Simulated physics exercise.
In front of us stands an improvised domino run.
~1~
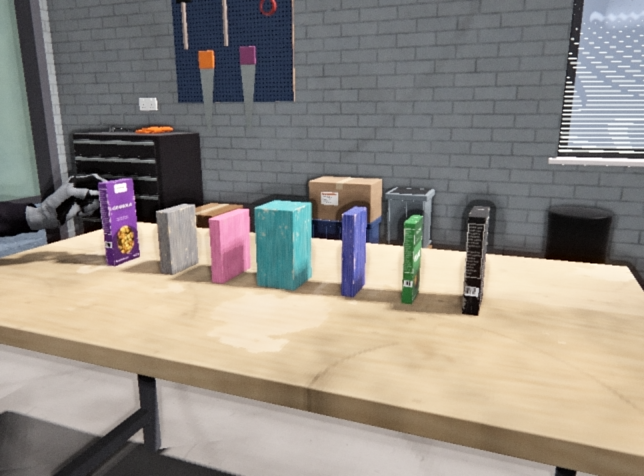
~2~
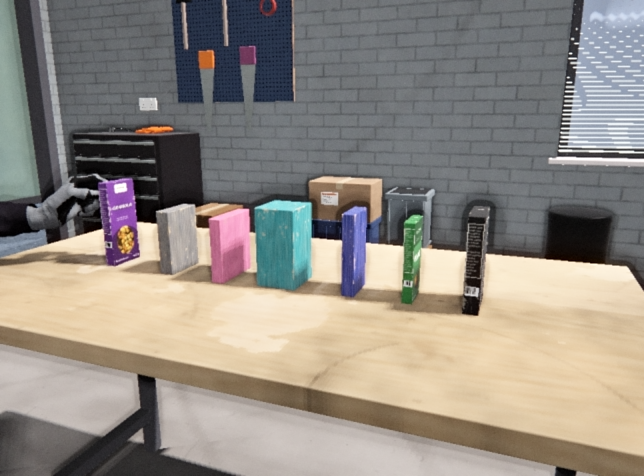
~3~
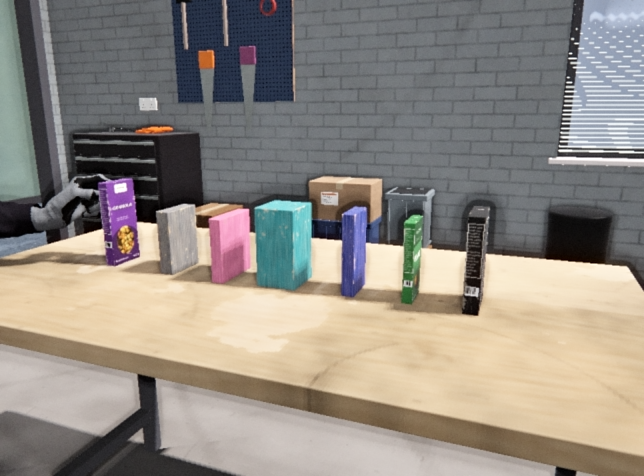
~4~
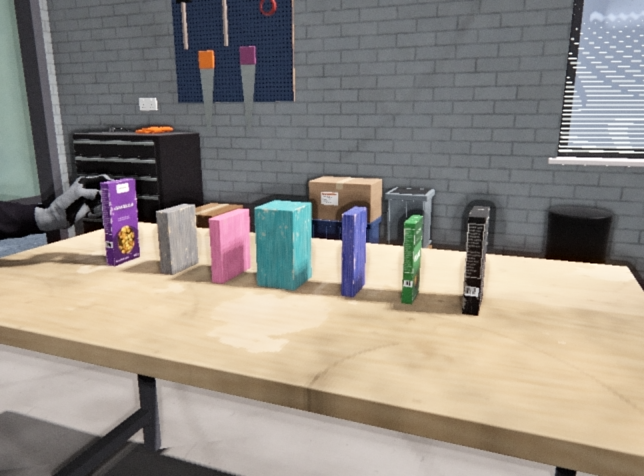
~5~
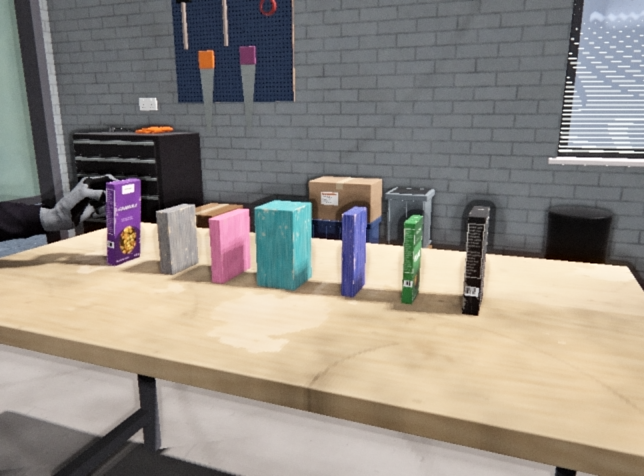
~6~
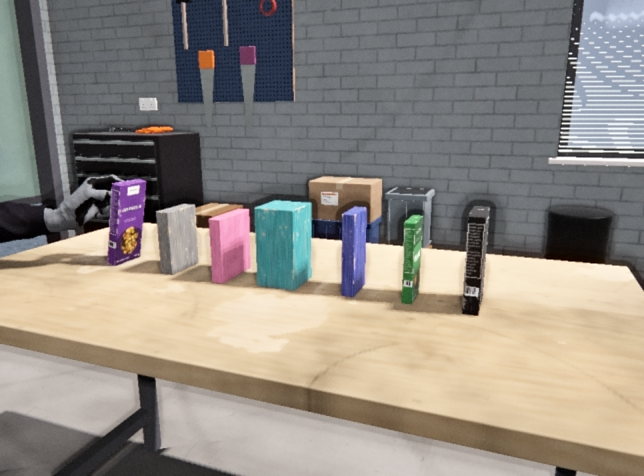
The clip shows upright boxes and blocks lined up on a wooden table, purple packet at far left and black one at far right; a grey hand reaches in from the left and the purple packet tilts slightly rightward.
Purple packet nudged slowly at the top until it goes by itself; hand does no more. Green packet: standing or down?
Standing.
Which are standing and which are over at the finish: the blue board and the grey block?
The blue board remains standing; the grey block goes down.
Then, 0.30 s past the last view, purple packet 52° over; grey block rocked 8° from its first pose.
Then, 0.50 s past the last view, purple packet 81° over; grey block rocked 52° from its first pose.
Then, 0.60 s past the last view, purple packet 90° over; grey block rocked 72° from its first pose; pink board rocked 30° from its first pose.
Finally, down or leaning hard on the table, grey block; left askew, pink board; the other 3 still in place. Final places as the last picture's camera would see them, green packet near (412, 259).
